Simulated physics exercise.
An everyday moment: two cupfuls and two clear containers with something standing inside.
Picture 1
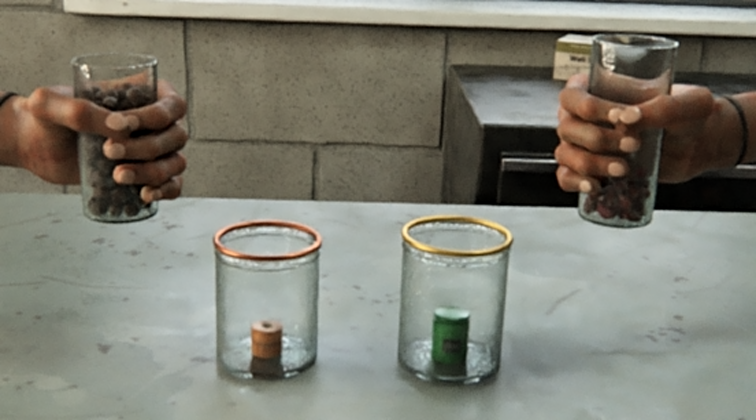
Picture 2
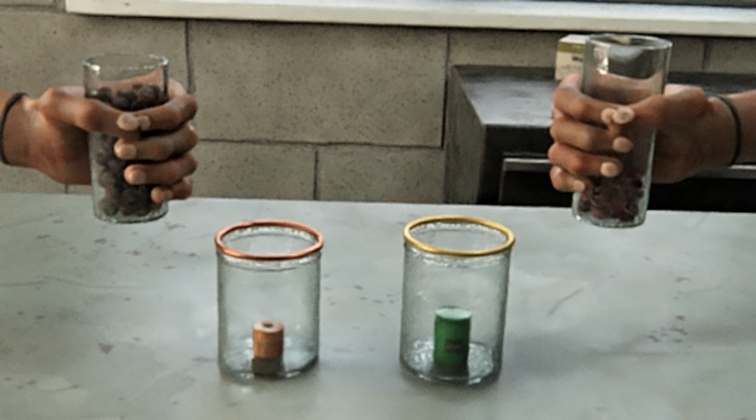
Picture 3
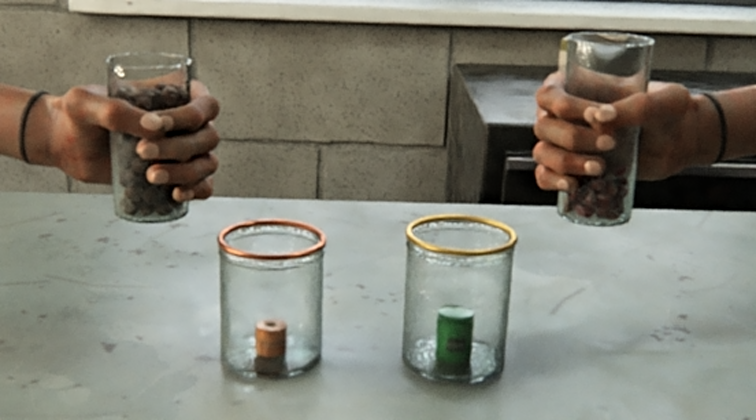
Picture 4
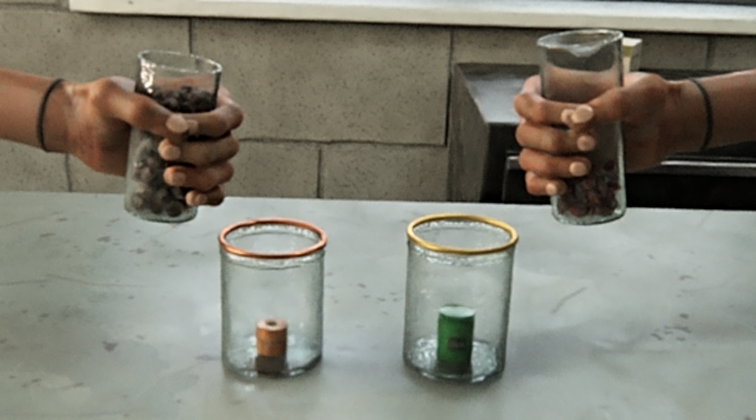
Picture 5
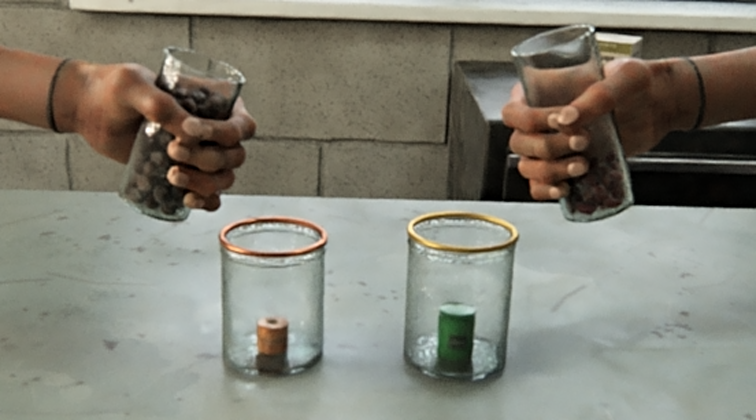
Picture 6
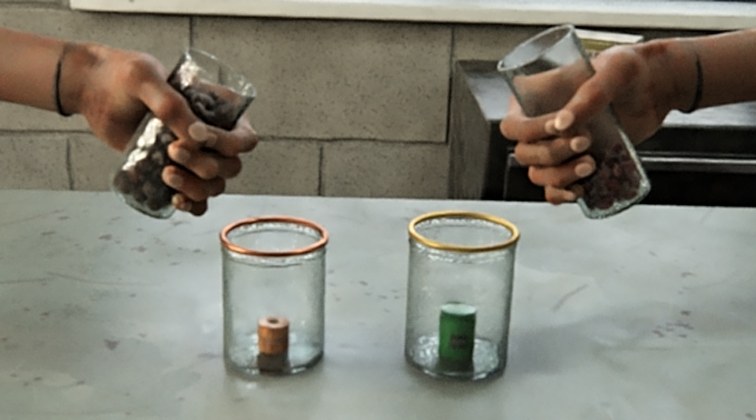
Two hands, one at each side, hold clear glasses above a grey tabletop before a block wall, seen from the front by a steady camera. The left glass holds many dark round pieces, the right fewer reddish ones; below stand an orange-rimmed jar with a small orange roll and a yellow-rimmed jar with a green canister. The hands move inward, then tilt both glasses toward each other.
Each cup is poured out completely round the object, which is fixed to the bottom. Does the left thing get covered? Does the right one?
The left object gets buried and the right object still sticks out.
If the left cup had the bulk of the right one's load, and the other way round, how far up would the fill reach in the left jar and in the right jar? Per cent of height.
Near 20 on the left, 55 on the right.
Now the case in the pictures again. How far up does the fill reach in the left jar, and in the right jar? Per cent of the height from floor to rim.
Near 55 on the left, 25 on the right.
Then, 0.43 s later than the last frame, left jar empty, all of its cupful still in the cup; right jar empty, all of its cupful still in the cup.
Then, 0.88 s later than the last frame, left jar nearly empty, the larger part of its cupful still in the cup; right jar empty, all of its cupful still in the cup.
Then, 1.42 s later than the last frame, left jar half full, none of its cupful still in the cup; right jar nearly empty, none of its cupful still in the cup.
When it is over, left jar half full (surface near (274, 289)), nothing beside it; right jar a quarter full (surface near (458, 320)), nothing beside it; the left thing is covered; the right thing is still showing.
